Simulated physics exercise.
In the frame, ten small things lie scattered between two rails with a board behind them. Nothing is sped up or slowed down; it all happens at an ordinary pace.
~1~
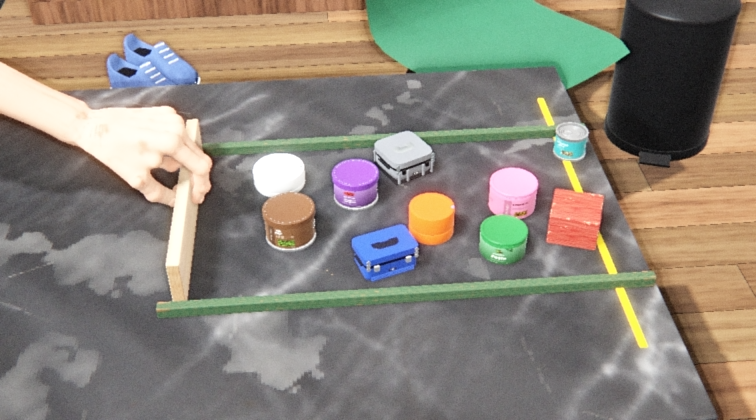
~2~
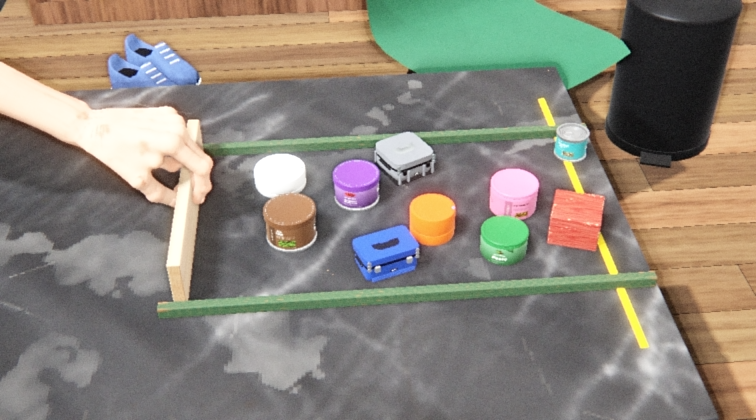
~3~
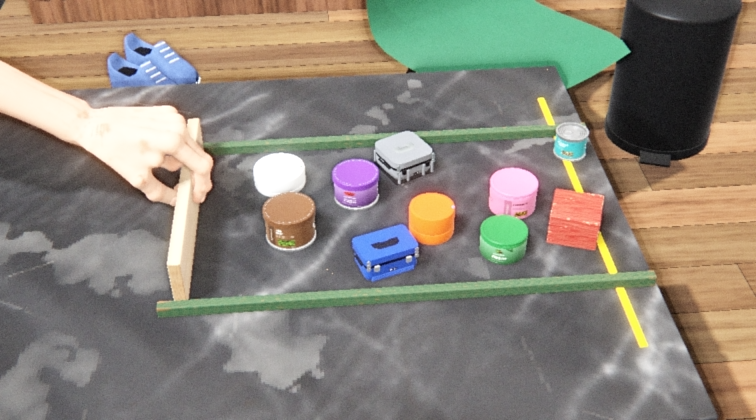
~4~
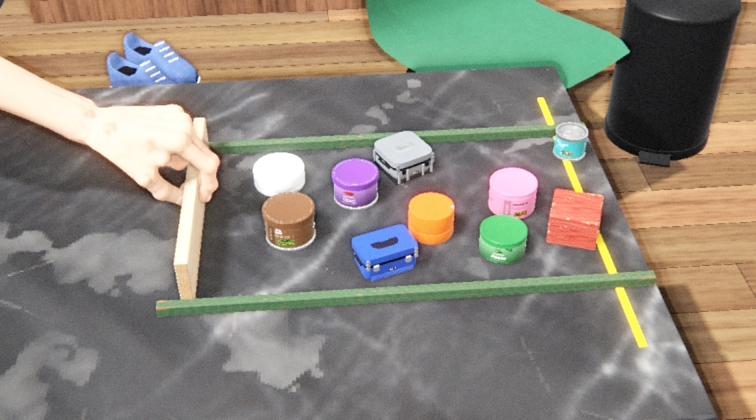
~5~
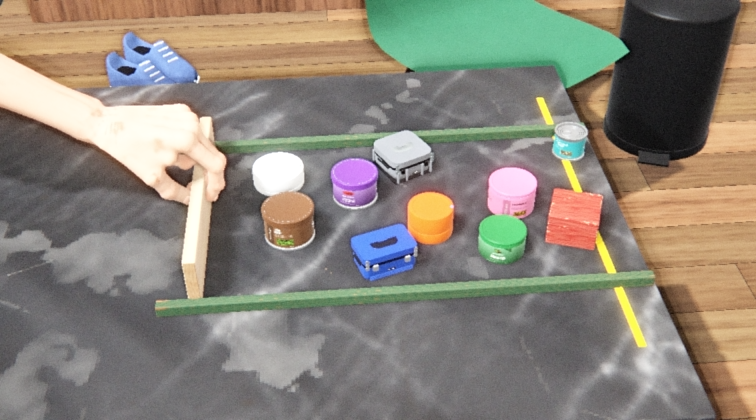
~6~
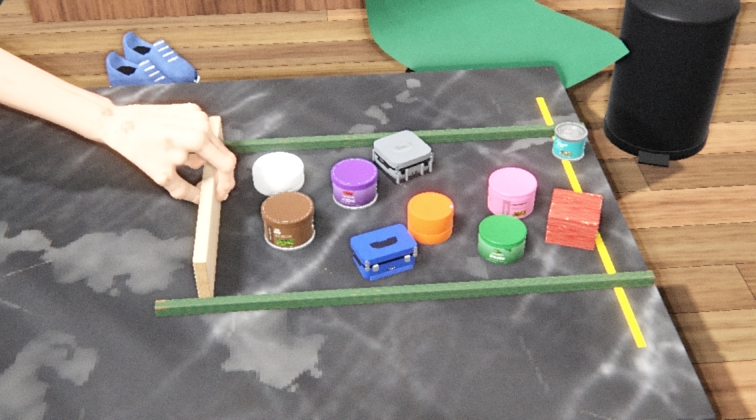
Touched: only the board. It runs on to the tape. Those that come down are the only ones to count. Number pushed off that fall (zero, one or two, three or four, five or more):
Going by the pictures, five or more pieces get pushed right off.
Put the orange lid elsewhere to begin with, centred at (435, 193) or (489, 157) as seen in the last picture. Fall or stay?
In turn it goes down, then goes down.
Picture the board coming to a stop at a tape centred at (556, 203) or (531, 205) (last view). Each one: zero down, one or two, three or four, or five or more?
At least five, then 1 or 2.
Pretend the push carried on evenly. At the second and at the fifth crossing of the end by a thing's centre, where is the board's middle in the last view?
I'd put it close to (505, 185) and later close to (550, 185).
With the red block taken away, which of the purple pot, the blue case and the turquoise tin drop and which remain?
Purple pot: Still there. Blue case: Still there. Turquoise tin: Over the edge.
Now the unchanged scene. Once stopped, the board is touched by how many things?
The count in contact is 4.
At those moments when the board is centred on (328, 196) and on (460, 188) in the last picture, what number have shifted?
Answer - first 3, then 9.
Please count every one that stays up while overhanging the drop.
My count gives 4.
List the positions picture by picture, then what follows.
In the first frame, turquoise tin (571, 142); red block (575, 219); pink tub (513, 194); board (187, 205); tape (584, 202).
In the second frame, red block (576, 220); brown pot (291, 223).
In the third frame, pink tub (513, 194); purple pot (356, 185).
In the fourth frame, turquoise tin (570, 142); orange lid (431, 218).
In the fifth frame, red block (574, 219); grey case (402, 157).
In the sixth frame, turquoise tin (569, 142); red block (574, 219); pink tub (512, 194); board (211, 202); tape (582, 202).
Soon after, none off yet; turquoise tin at rest near (569, 142); red block at rest near (574, 219); pink tub at rest near (512, 194).
Then, none off yet; turquoise tin at rest near (569, 142); red block moved a little near (592, 220); pink tub moved a little near (533, 190).
At rest, the number that fall off is five or more; fallen, grey case, orange lid, green tub, pink tub, red block and turquoise tin.
